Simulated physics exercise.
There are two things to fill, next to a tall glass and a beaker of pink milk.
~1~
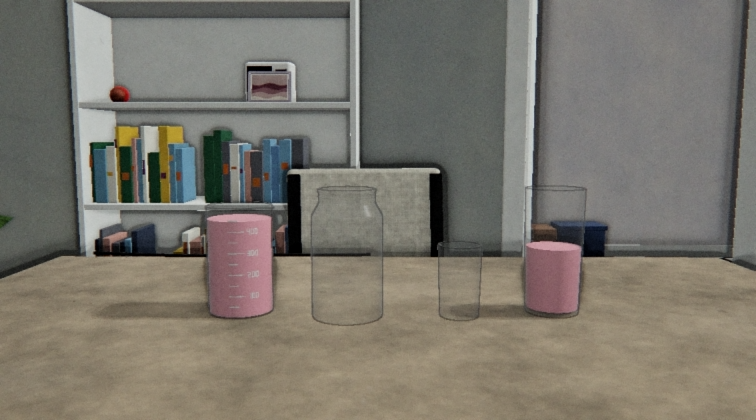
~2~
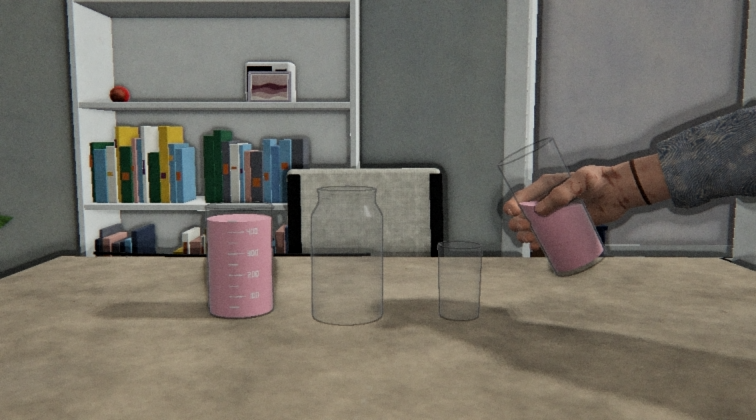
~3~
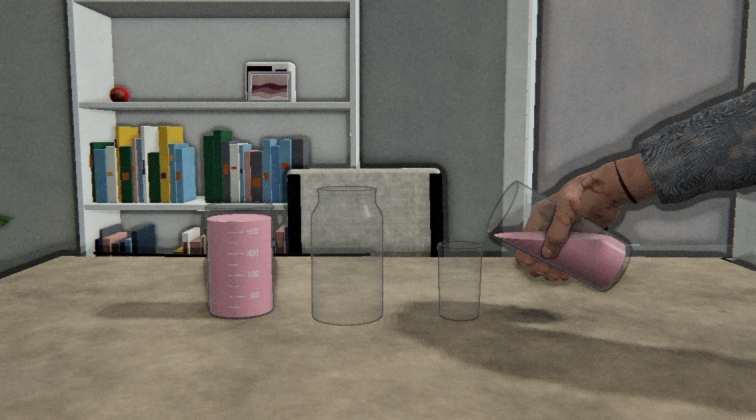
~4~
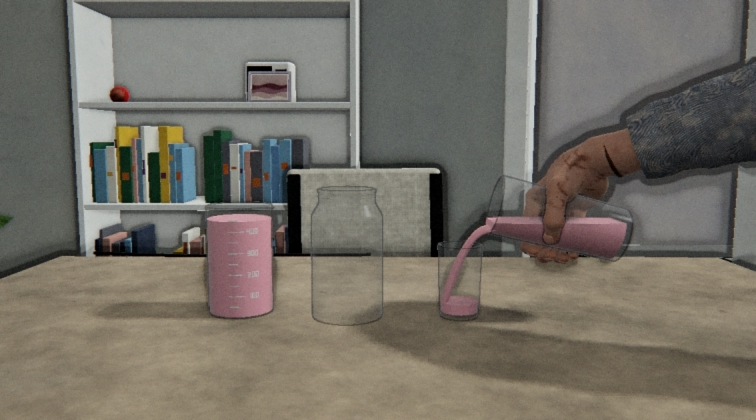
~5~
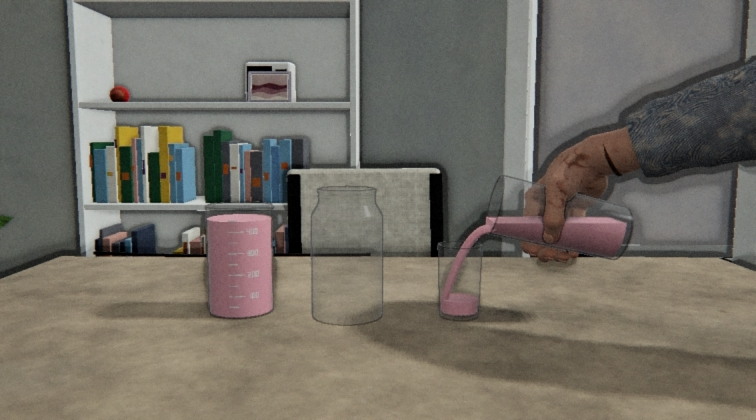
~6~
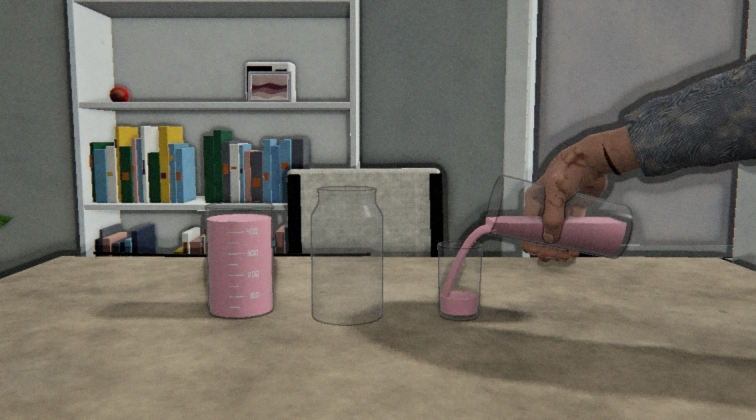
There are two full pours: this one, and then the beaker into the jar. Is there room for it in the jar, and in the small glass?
Jar: Room enough; small glass: Not enough room.
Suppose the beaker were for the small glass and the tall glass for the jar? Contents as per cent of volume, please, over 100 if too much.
That comes to some 390 per cent for the first, and some 30 per cent for the second.
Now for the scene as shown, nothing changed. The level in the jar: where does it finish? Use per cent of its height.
It stands at around 65 percent.
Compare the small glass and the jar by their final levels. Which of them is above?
The higher line is in the jar.
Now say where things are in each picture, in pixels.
In the first frame, before the pour; tall glass (553, 247) about half full; beaker (240, 257) nearly full; small glass (460, 277) empty; jar (347, 249) empty.
In the second frame, the tall glass is on its way; tall glass (552, 205) tipped 30° with all of its load; small glass (460, 277) empty.
In the third frame, the pink milk nears the lip; tall glass (556, 237) tipped 60° with all of its load; small glass (460, 277) empty.
In the fourth frame, pouring; tall glass (555, 219) tipped 75° with nearly all of its load; small glass nearly empty, surface at (460, 302).
In the fifth frame, pouring; tall glass (555, 218) tipped 75° with nearly all of its load; jar (347, 249) empty.
In the sixth frame, pouring; tall glass (554, 217) tipped 75° with nearly all of its load; beaker nearly full, surface at (239, 219); small glass about a quarter full, surface at (460, 297); jar (347, 249) empty.
A moment on, the small glass is nearly full.
Further on, the small glass is full to the brim and overflowed.
When it is over, the jar is about two thirds full; the small glass is full to the brim and overflowed.
